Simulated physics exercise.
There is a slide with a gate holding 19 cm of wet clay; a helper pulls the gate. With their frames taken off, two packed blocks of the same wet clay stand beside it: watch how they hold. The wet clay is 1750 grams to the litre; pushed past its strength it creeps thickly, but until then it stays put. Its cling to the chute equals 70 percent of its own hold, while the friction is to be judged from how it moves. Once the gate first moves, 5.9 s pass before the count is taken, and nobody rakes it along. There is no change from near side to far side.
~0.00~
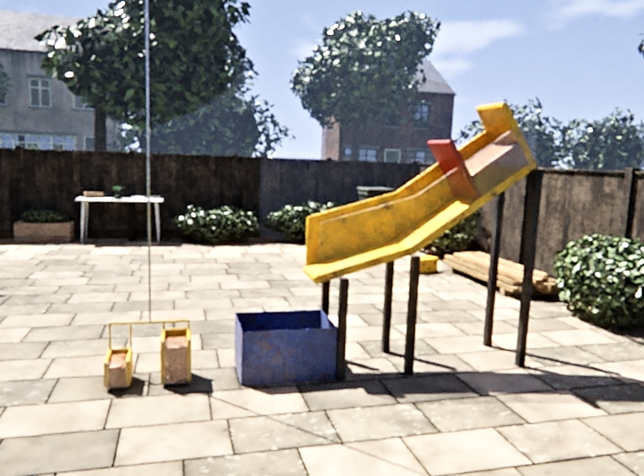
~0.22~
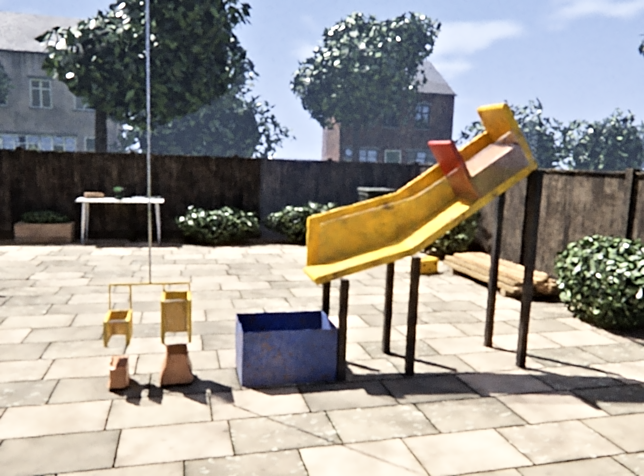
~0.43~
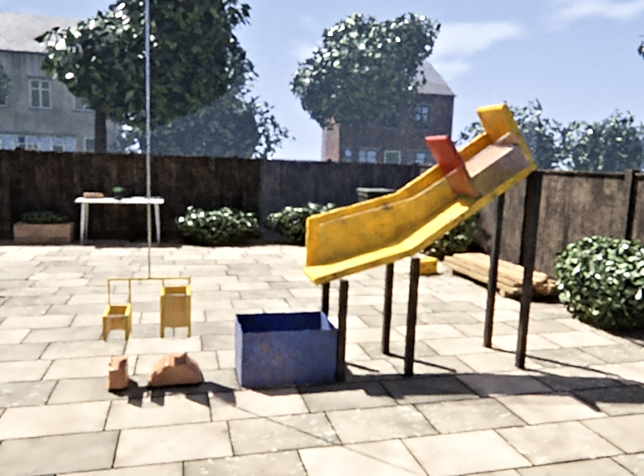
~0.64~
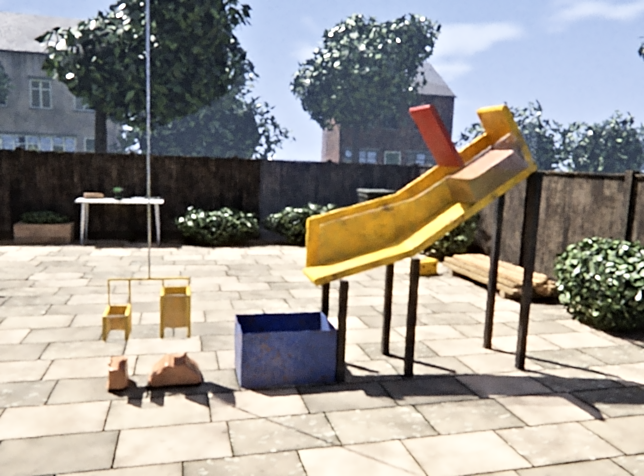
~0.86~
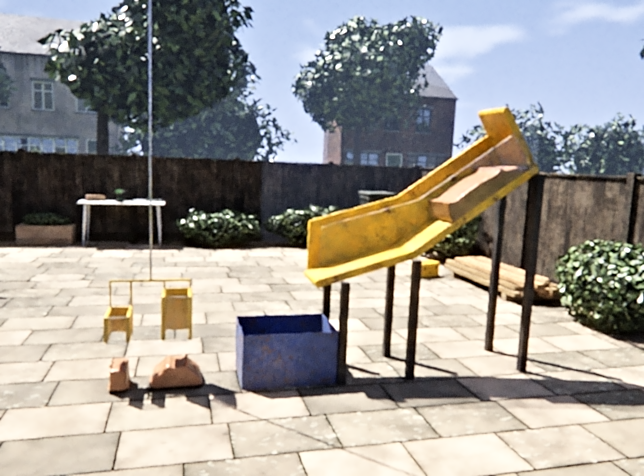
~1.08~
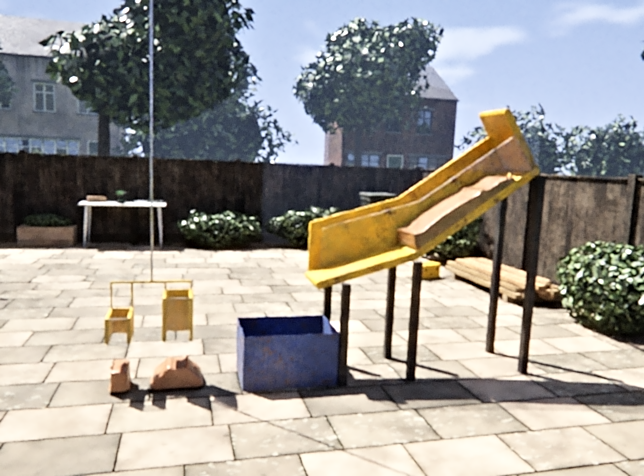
A yellow slide on dark posts stands in a sunny, paved yard, seen from the front by a nearly still camera, with fencing, trees and houses behind. Clay sits behind its red gate at upper right, with a blue bin and two yellow moulds to the left. The moulds rise off two clay blocks, the right one slumping wide, then the gate lifts away and the clay slides down leftward.
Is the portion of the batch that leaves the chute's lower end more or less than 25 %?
Outcome noted: A value exceeding 25 %.
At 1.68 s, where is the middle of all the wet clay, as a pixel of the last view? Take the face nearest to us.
It sits close to (366, 261).
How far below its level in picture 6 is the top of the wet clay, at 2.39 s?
Around 56.0 cm.
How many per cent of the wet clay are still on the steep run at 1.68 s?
Roughly 16 percent at that moment.
By 1.68 s, 15 % is on the steep run, 85 % on the flatter one and 0 % past the end.
By 2.39 s, none is on the steep run, 51 % on the flatter one and 49 % past the end.
By 3.10 s, none is on the steep run, 42 % on the flatter one and 58 % past the end.
By 3.81 s, none is on the steep run, 42 % on the flatter one and 58 % past the end.
By 6.26 s, at the end, none is on the steep run, 42 % on the flatter one and 58 % past the end.
